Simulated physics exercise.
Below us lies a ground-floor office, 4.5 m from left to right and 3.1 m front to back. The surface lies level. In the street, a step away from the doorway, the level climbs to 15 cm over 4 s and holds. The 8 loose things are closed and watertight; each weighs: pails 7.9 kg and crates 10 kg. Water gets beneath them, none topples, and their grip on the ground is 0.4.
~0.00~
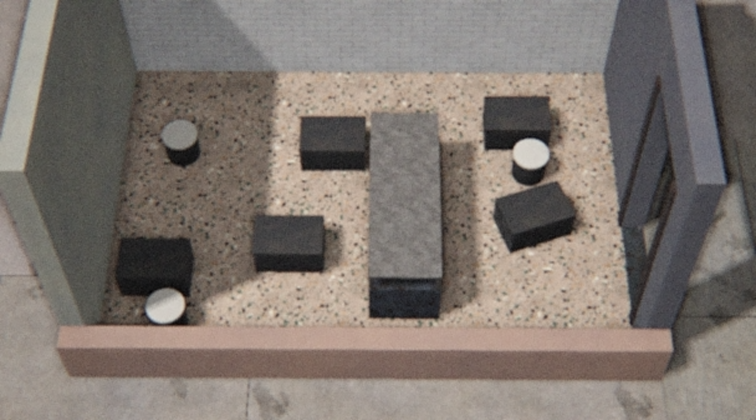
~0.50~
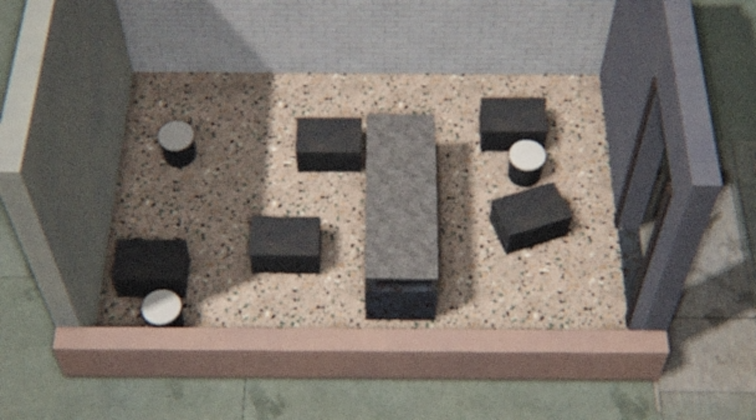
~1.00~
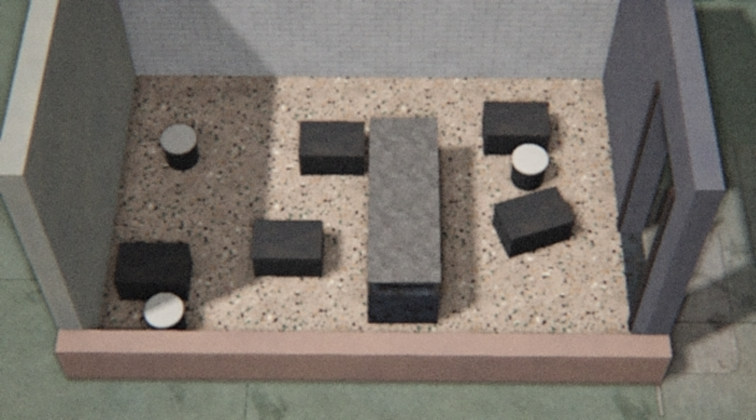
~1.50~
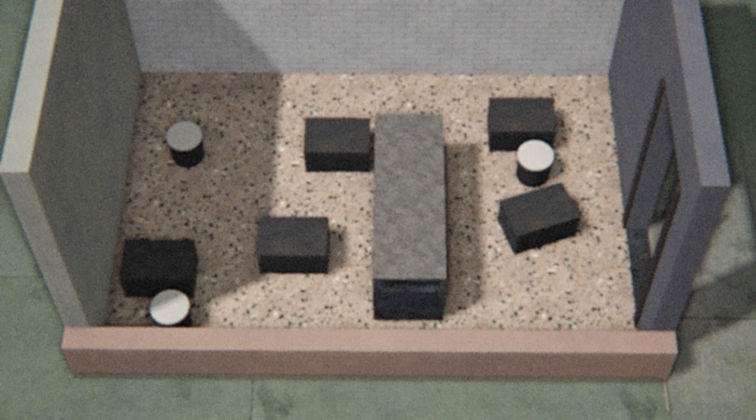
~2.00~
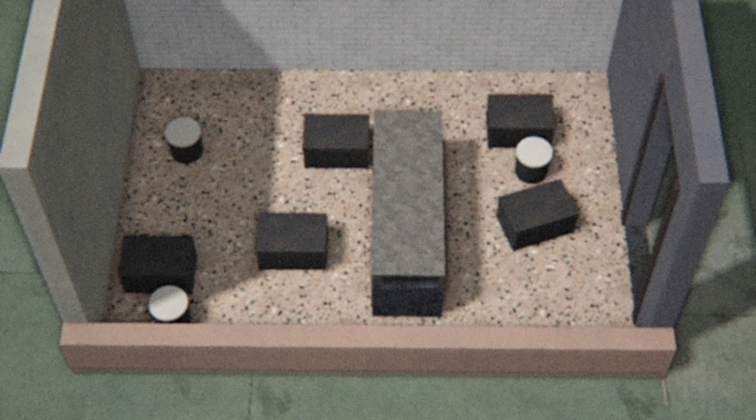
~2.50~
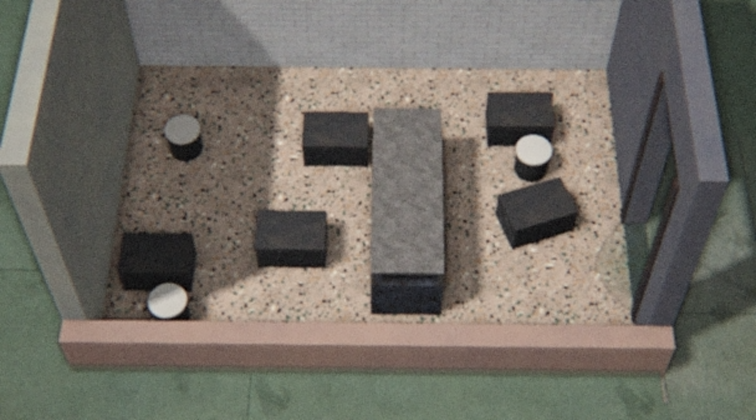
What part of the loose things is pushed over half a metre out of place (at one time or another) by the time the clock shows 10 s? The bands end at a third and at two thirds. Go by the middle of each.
That comes to not even a third.
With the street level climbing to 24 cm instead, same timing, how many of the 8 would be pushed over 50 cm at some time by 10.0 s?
In that case 3 of them.
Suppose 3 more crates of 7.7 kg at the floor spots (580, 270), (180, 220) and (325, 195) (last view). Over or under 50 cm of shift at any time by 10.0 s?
In turn: Over, less, under.
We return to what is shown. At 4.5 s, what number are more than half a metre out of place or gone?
By then 0.
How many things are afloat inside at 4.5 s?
0 of them.
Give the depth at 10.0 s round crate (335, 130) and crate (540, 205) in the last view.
Roughly 1 and 6 cm.
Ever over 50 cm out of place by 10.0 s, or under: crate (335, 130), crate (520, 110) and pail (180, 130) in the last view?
In turn: Under, over, under.
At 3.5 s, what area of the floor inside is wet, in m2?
Some 1.5 m2.
After 3.5 s 0 of 8 are over 50 cm from their spots; 0 afloat.
After 4.5 s 0 of 8 are over 50 cm from their spots; 0 afloat.
After 7.0 s 1 of 8 are over 50 cm from their spots; 0 afloat.
After 10.0 s 2 of 8 are over 50 cm from their spots, and 2 have been at some point; 2 afloat.
